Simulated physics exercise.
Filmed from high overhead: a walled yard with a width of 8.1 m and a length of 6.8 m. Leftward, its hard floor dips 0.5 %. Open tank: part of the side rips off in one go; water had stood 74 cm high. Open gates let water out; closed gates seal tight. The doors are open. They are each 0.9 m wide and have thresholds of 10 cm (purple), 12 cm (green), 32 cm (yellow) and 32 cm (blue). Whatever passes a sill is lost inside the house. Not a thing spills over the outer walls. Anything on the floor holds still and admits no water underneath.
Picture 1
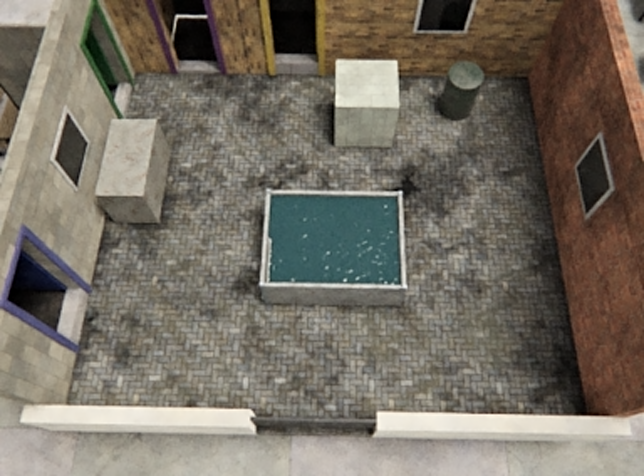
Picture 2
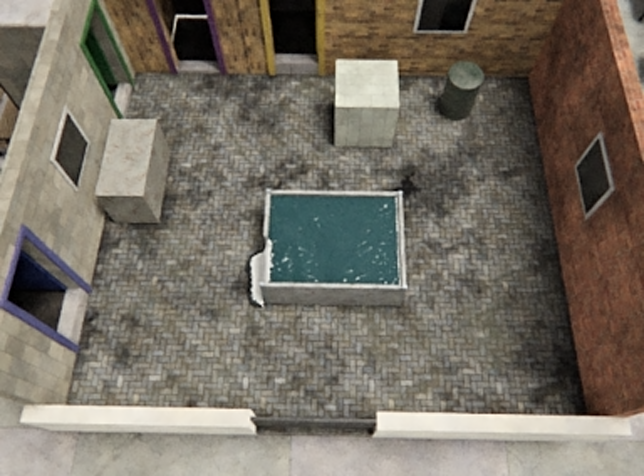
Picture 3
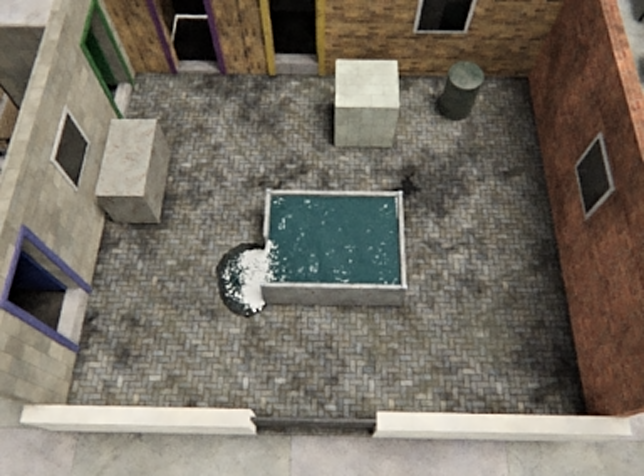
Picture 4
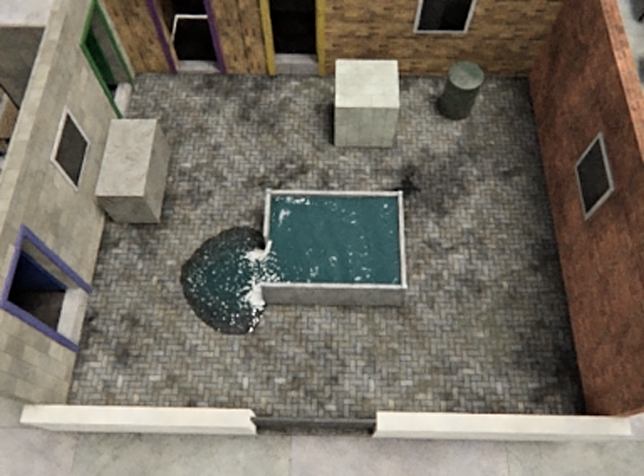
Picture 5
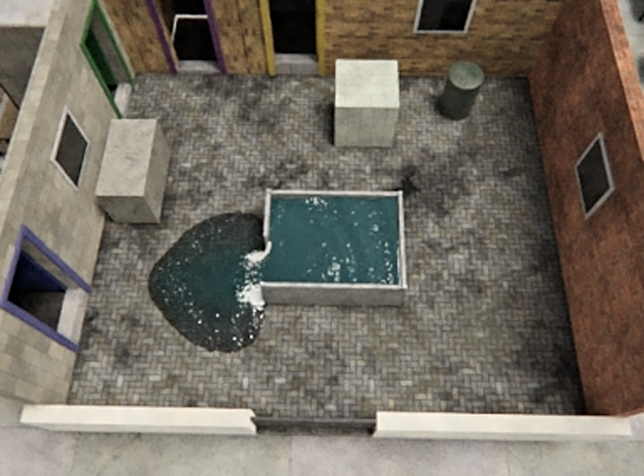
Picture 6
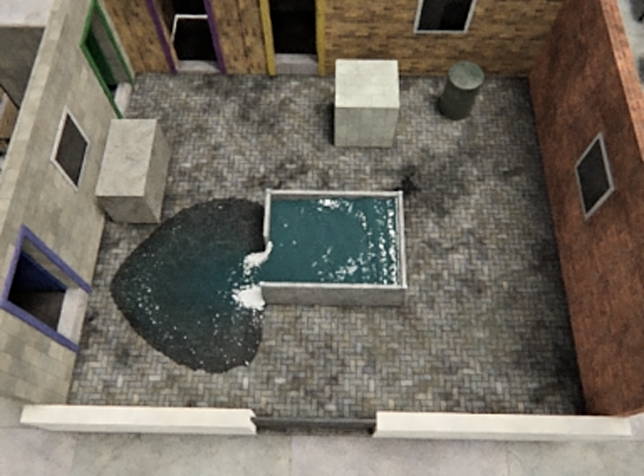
A low rectangular tank of blue-green water stands in the middle of a walled, grey-paved yard, seen from high overhead by a still camera. Pale blocks sit at the left and back, a dark barrel near the back, with a red brick wall at right and blue, green, purple and yellow doorframes. The tank's left side breaks open and water gushes out, foaming white, spreading leftward in a widening dark pool.
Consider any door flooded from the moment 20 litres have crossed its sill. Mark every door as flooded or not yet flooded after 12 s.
After that time, purple door: Not yet flooded; green door: Not yet flooded; yellow door: Not yet flooded; blue door: Not yet flooded.
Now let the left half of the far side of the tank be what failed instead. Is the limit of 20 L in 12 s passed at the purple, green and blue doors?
Compared with the limit, purple is higher, green is higher and blue is lower.
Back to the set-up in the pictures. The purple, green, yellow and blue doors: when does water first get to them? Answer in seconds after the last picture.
So purple at 2.2 s, green at 1.6 s, yellow at 3.8 s, and blue at 0.2 s.
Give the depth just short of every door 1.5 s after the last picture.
Depths in cm: Purple 0, green 0, yellow 0, blue 26.
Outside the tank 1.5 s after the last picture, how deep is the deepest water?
I'd say near 40 centimetres.
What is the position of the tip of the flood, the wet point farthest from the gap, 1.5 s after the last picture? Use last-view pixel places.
Somewhere around (126, 120).
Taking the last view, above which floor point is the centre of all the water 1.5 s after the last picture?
It lies at roughly (246, 273) in pixels.
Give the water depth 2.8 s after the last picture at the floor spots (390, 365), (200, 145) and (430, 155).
First spot near 0 cm, second near 2 cm, third near 0 cm.
Then, 0.7 s after the last picture water covers 20 % of the floor and is deepest (39 cm) near (259, 284); purple door not reached, green door not reached, yellow door not reached, blue door 26 cm at the sill, 0 L in.
Then, 1.5 s after the last picture water covers 25 % of the floor and is deepest (40 cm) near (65, 412); purple door not reached, green door not reached, yellow door not reached, blue door 26 cm at the sill, 0 L in.
Then, 2.8 s after the last picture water covers 30 % of the floor and is deepest (26 cm) near (123, 282); purple door 9 cm at the sill, 0 L in, green door 4 cm at the sill, 0 L in, yellow door not reached, blue door 22 cm at the sill, 0 L in.
Then, 6.3 s after the last picture water covers 65 % of the floor and is deepest (18 cm) near (65, 412); purple door 9 cm at the sill, 0 L in, green door 5 cm at the sill, 0 L in, yellow door 5 cm at the sill, 0 L in, blue door 15 cm at the sill, 0 L in.
Then, 11.3 s after the last picture water covers 90 % of the floor and is deepest (10 cm) near (65, 412); purple door 7 cm at the sill, 0 L in, green door 6 cm at the sill, 0 L in, yellow door 6 cm at the sill, 0 L in, blue door 9 cm at the sill, 0 L in.
